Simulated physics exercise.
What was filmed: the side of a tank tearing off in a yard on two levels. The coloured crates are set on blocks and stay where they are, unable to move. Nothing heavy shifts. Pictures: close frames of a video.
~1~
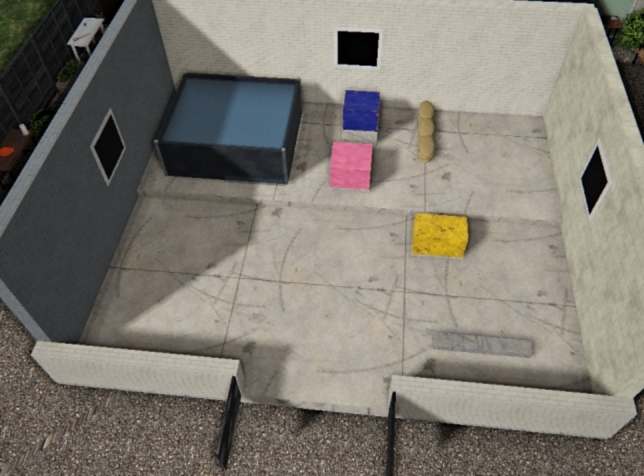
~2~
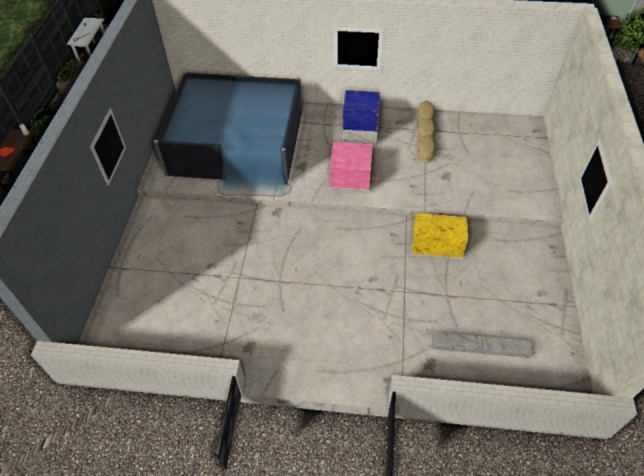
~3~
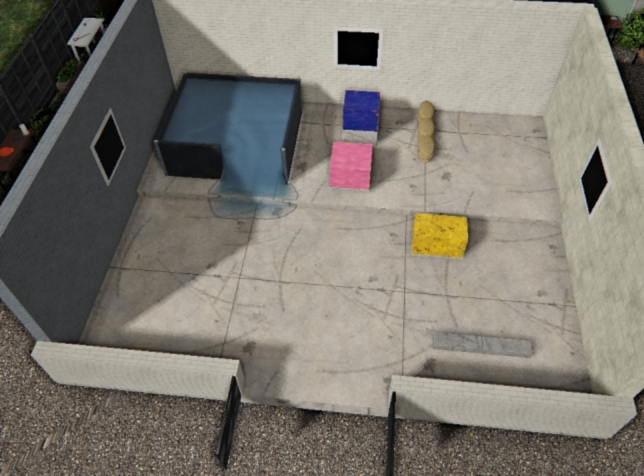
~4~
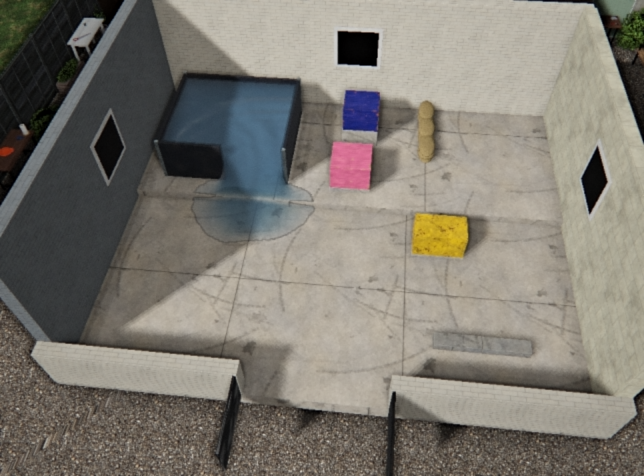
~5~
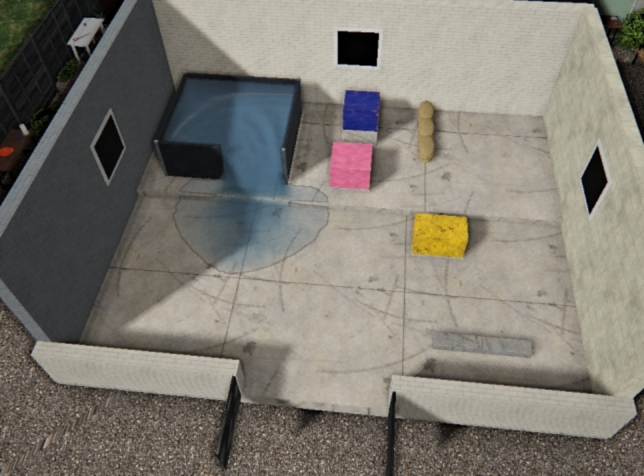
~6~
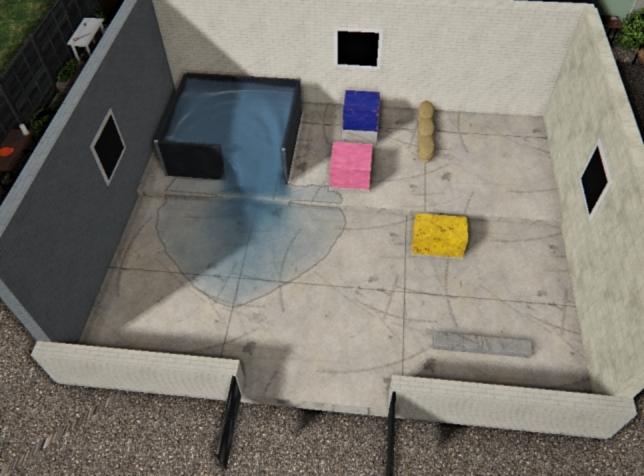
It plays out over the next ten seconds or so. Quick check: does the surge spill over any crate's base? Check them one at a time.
As I see it, the blue crate will be spared; the yellow crate will be hit by the water; the pink crate will be spared.
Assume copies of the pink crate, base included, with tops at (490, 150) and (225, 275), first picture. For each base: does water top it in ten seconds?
For the first position it is missed; for the second it is reached.
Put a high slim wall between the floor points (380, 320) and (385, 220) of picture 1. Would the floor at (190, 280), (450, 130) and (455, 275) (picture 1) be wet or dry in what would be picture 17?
One by one: Soaked, spared, spared.
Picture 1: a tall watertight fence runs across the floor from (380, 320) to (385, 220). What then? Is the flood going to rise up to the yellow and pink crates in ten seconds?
The yellow crate stays out of it; the pink crate stays out of it.
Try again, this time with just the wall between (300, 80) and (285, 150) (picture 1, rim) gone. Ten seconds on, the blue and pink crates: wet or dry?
My take: The blue crate gets flooded, while the pink crate gets flooded.
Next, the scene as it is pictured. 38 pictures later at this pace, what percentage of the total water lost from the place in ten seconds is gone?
Roughly 70 per cent.
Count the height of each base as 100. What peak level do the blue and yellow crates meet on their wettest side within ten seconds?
I'd put it at some 0 % for one and some 160 % for the other, in that order.
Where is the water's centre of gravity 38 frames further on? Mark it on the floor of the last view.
Roughly (252, 235) in the last picture.
A moment on, water covers 35 % of the floor; the blue crate not reached, the yellow crate not reached, the pink crate water round its plinth.
Next, water covers 45 % of the floor; the blue crate not reached, the yellow crate water round its plinth, the pink crate water round its plinth.
Then, water covers 50 % of the floor; the blue crate not reached, the yellow crate water round its plinth, the pink crate water round its plinth.
Later, water covers 65 % of the floor; the blue crate not reached, the yellow crate water round its plinth, the pink crate water round its plinth.
In the end, water covers 65 % of the floor; the blue crate stayed above the water, the yellow crate was topped, the pink crate stayed above the water.
